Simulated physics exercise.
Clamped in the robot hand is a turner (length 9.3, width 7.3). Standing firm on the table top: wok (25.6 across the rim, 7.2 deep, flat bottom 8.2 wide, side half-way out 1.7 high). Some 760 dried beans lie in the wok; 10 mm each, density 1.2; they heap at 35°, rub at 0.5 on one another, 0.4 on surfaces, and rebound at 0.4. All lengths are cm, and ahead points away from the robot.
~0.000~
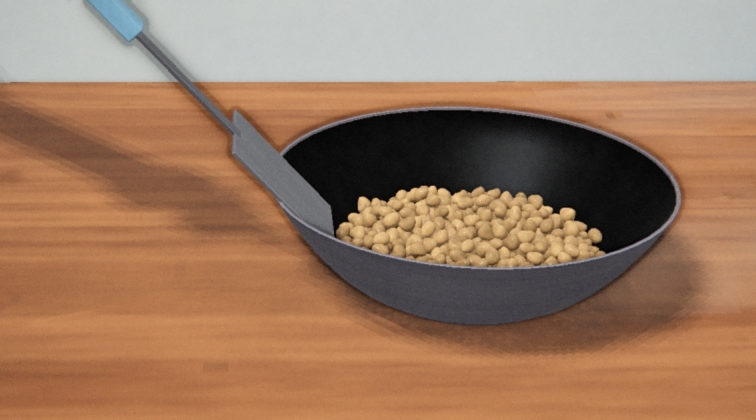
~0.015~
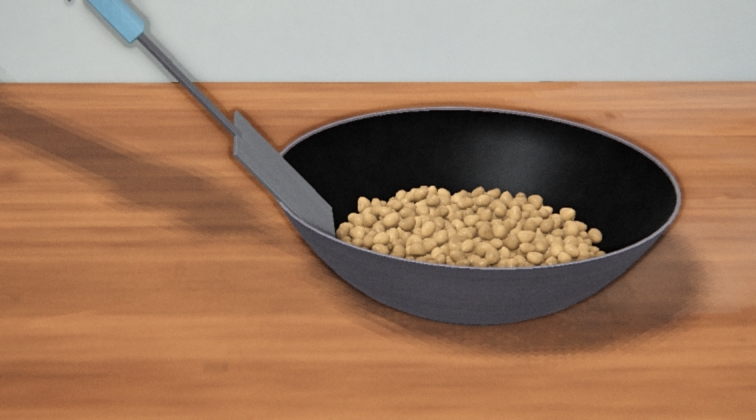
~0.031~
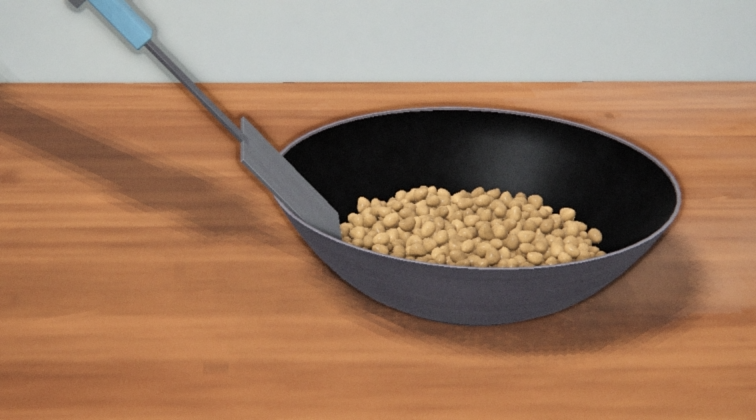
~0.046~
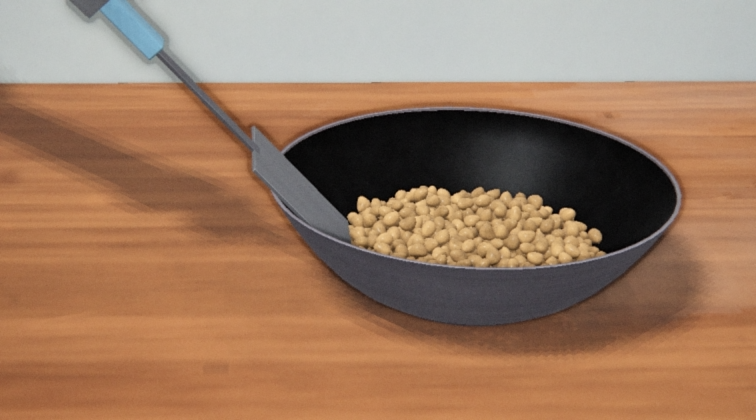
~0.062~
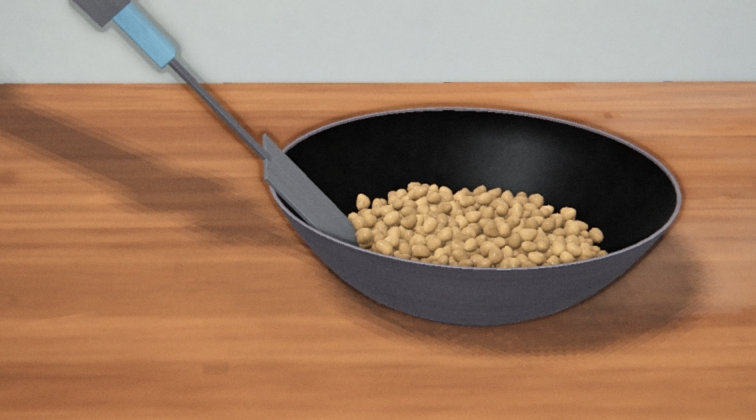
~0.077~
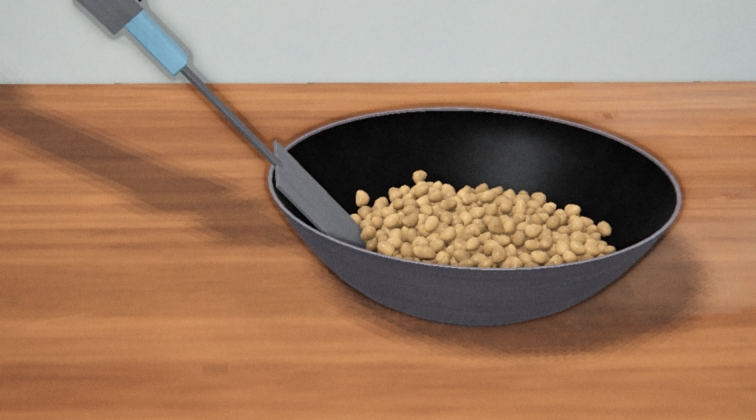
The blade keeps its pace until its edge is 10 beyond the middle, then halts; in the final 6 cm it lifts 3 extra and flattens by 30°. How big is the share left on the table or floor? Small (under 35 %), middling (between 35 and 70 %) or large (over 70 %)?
Answer: Small; under 35 % of the dried beans finish on the table or floor.
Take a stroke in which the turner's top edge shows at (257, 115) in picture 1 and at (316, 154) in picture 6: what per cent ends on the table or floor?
About 40 per cent.
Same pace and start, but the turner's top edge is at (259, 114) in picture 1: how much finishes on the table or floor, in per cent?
Some 30 per cent.
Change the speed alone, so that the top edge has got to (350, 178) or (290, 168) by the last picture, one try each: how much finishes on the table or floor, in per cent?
About 50 and 35 per cent.
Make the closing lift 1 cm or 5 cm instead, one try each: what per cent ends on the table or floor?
Some 25 and 25 per cent.
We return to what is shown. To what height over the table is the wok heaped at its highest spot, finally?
Roughly 8.0 cm.
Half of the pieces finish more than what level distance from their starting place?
About 5 cm.
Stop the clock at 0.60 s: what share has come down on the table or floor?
Roughly 20 per cent.
By 0.21 s, sloping 48°, highest piece 6 above the table; 758 in the wok.
By 0.34 s, sloping 38°, highest piece 9 above the table; 753 in the wok, 5 on the blade or in flight.
By 0.60 s, sloping 18°, highest piece 9 above the table; 583 in the wok, 149 on the table or floor, 26 on the blade or in flight.
By 1.65 s, sloping 18°, highest piece 8 above the table; 582 in the wok, 176 on the table or floor.
Final count, 582 in the wok, 176 on the table or floor. That is 23 % on the table or floor.
